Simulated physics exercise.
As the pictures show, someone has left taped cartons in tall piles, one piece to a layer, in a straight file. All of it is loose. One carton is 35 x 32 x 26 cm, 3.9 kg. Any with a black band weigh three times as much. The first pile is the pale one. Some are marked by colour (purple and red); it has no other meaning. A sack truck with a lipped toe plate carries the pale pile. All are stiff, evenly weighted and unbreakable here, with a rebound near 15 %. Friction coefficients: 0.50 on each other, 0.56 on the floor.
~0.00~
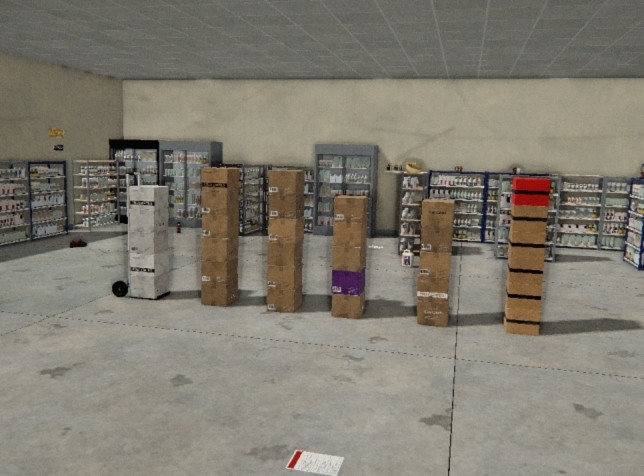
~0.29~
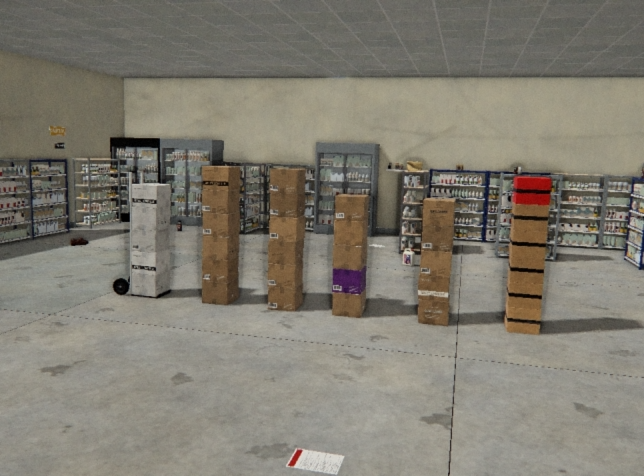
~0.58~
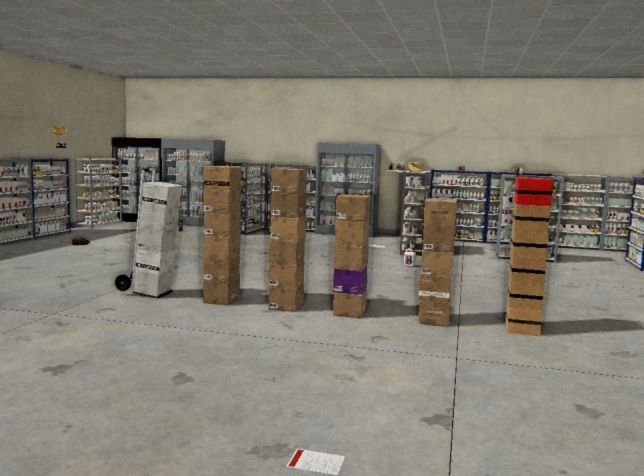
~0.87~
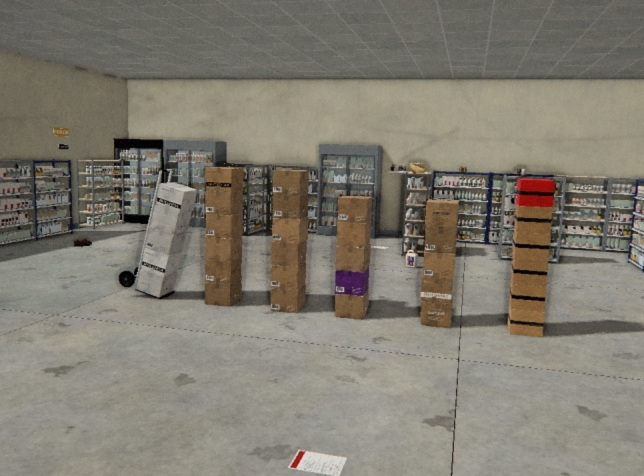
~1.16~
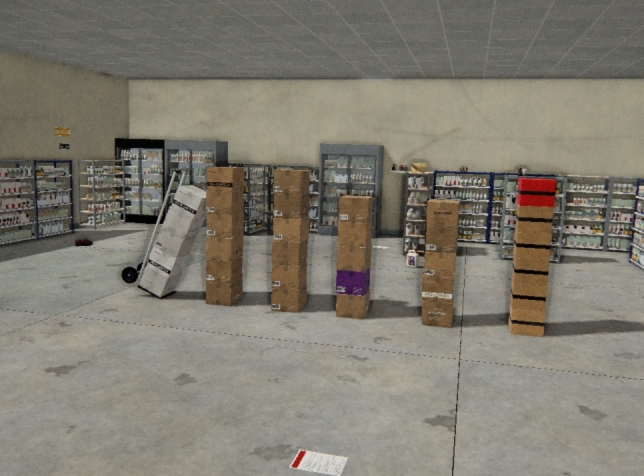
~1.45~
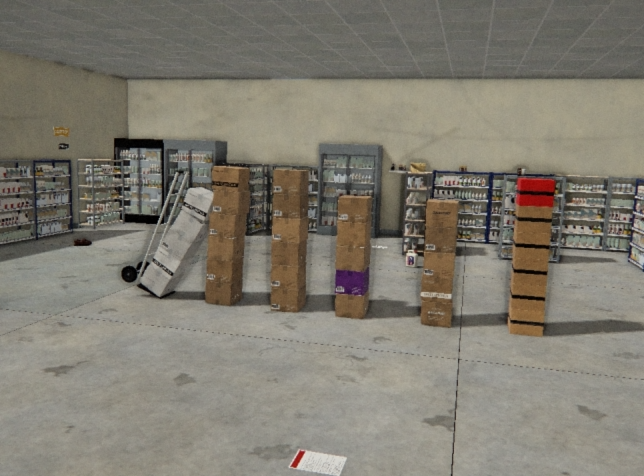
A hand truck carrying a pale stack of boxes tilting steadily rightward toward a row of tall brown carton piles in a storeroom.
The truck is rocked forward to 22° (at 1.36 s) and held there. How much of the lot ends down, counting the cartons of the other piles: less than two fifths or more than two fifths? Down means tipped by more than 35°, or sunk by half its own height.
The part is over two fifths.
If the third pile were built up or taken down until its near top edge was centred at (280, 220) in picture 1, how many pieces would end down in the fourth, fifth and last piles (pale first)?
Then fourth 5, fifth 0, last 0.
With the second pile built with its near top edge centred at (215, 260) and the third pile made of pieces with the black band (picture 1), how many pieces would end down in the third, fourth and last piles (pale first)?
In that case third 0, fourth 0, last 0.
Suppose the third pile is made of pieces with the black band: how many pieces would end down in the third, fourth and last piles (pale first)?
In that case third 5, fourth 5, last 6.
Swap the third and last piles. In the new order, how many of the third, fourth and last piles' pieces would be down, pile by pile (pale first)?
In that case third 5, fourth 5, last 6.
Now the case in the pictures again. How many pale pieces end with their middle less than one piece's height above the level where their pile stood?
2 of them.
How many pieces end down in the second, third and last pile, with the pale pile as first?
By pile: Second 6, third 6, last 6.
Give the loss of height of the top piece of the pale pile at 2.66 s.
About 40 cm.
After 2.66 s, 5 of the pale pile down; 6 of the 28 other cartons down.
After 3.92 s, 5 of the pale pile down; 19 of the 28 other cartons down; purple carton leaning 44°, 19 cm lower; red carton leaning 5°.
At rest (6.6 s), 5 of the pale pile down; 28 of the 28 other cartons down; red carton on its side; purple carton leaning 44°, 19 cm lower. That is 100 per cent. As the last picture would show them, middles, purple carton near (402, 300).
